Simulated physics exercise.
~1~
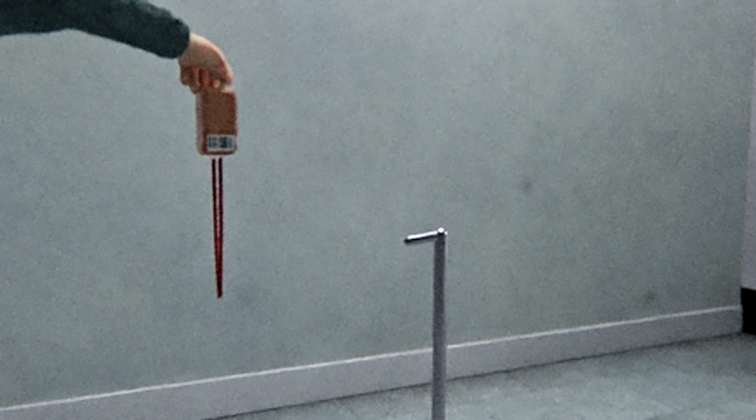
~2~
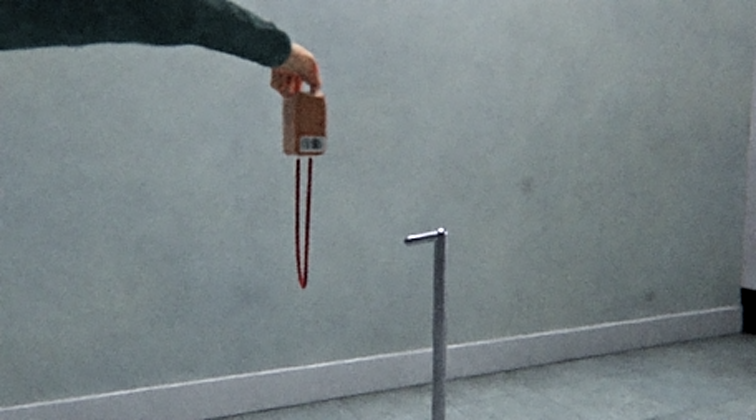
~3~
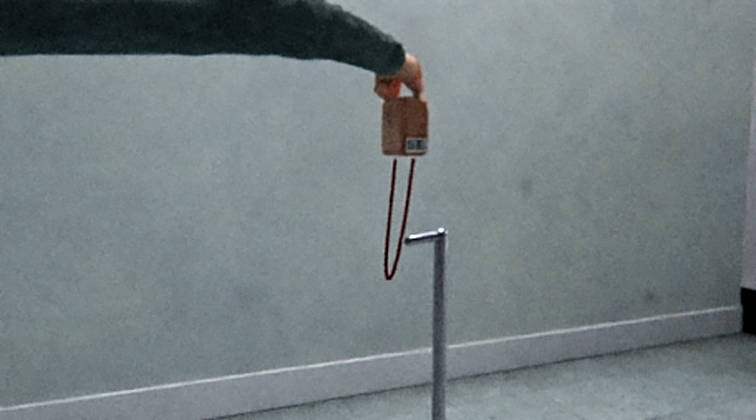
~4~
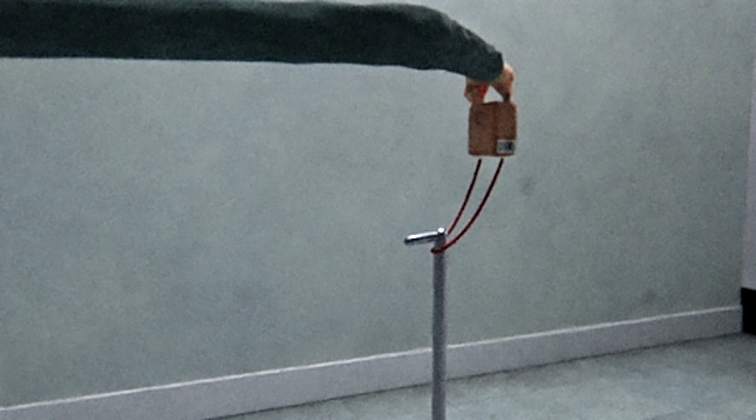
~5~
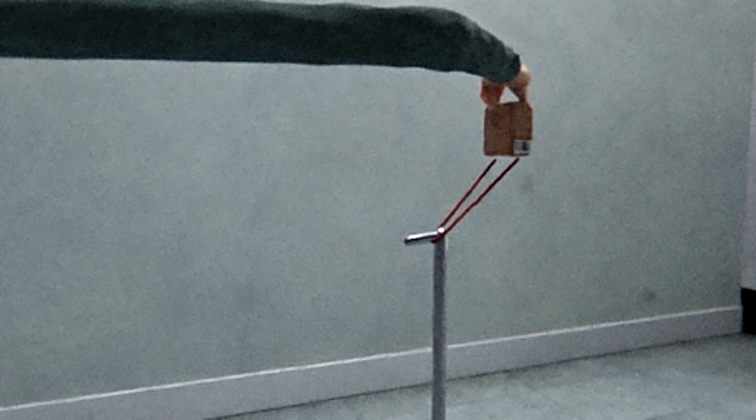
An orange pouch with a thin red loop hanging beneath it is held by a hand in a dark green sleeve, at the upper left of a plain room with a grey-green wall and pale skirting. Seen from a still, side-on view, a slim grey post stands right of centre, with a short metal hook pointing left from its top. The arm carries the upright pouch steadily rightward, and the dangling loop reaches the hook. As the pouch passes beyond the post, the loop catches and slants back. It pulls tight, leaving the pouch snagged and the hand stopped.
